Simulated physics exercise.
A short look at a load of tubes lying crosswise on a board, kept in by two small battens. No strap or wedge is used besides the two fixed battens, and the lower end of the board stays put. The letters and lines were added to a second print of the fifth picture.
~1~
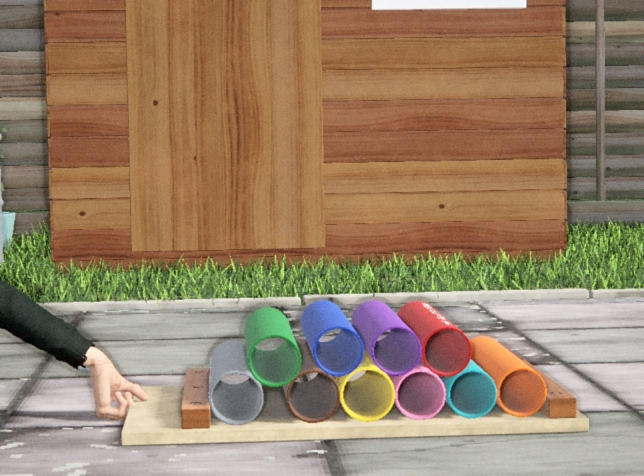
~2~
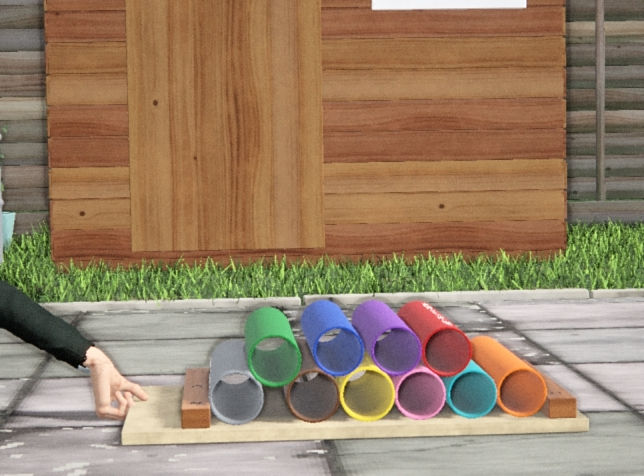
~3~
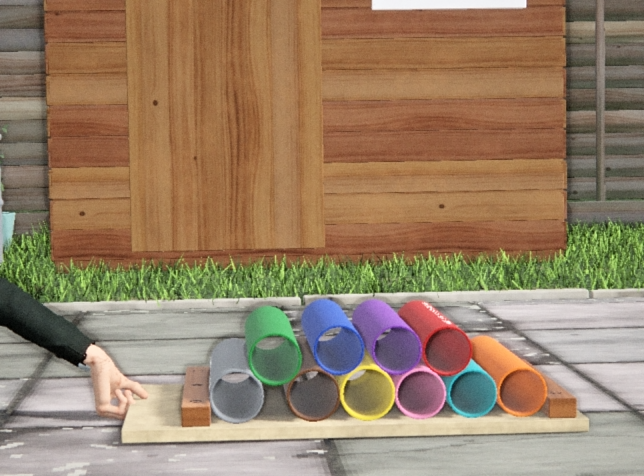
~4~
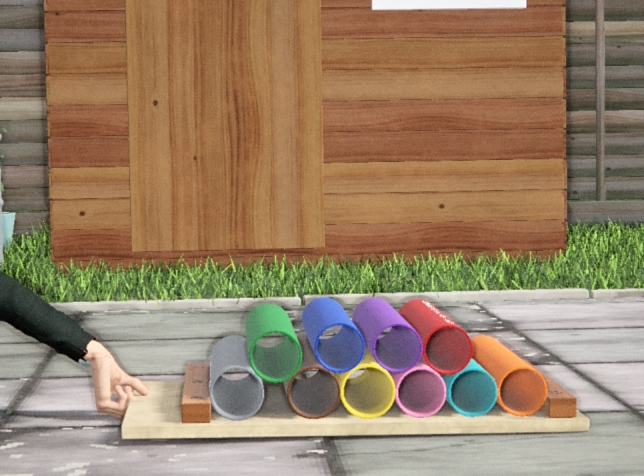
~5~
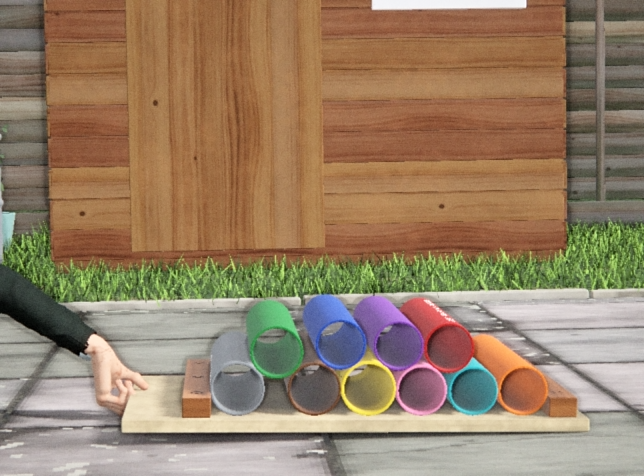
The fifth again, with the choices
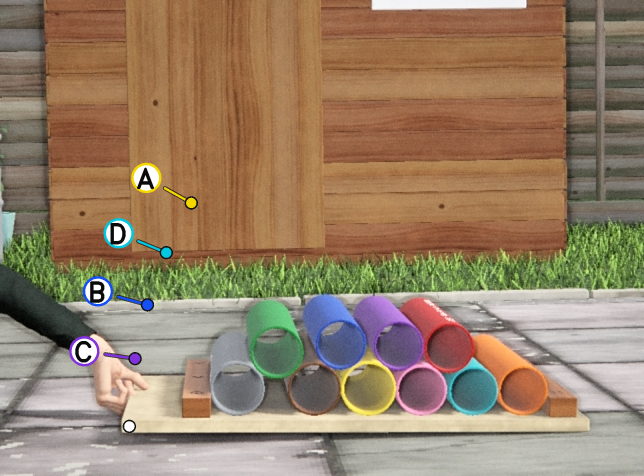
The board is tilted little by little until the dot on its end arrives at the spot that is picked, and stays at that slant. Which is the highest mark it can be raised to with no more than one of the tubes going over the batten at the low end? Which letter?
The last mark within the limit is D.
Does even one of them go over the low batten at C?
No.
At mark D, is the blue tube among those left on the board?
The blue tube: Yes.
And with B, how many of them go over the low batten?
It comes to none.
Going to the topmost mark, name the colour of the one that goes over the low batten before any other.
It is the red one.
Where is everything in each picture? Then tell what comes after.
Purple tube (396, 351); blue tube (338, 351); red tube (447, 352), in the first picture.
Red tube (447, 352); green tube (274, 361), in the second picture.
Board (346, 397); grey tube (236, 397); brown tube (314, 395); purple tube (397, 350), in the third picture.
Board (346, 395); grey tube (237, 393); brown tube (314, 393), in the fourth picture.
Board (347, 393); grey tube (237, 389); brown tube (315, 389), in the fifth picture.
On the copy, A at (191, 203); B at (147, 305); C at (135, 359); D at (166, 253); the white dot at (130, 426).
On D. First, board at 15°.
Then, board at 24°.
Finally, board at 24°, none over the low batten.
By contrast, A four over the low batten (purple, blue, red, green); B none over the low batten; C none over the low batten.
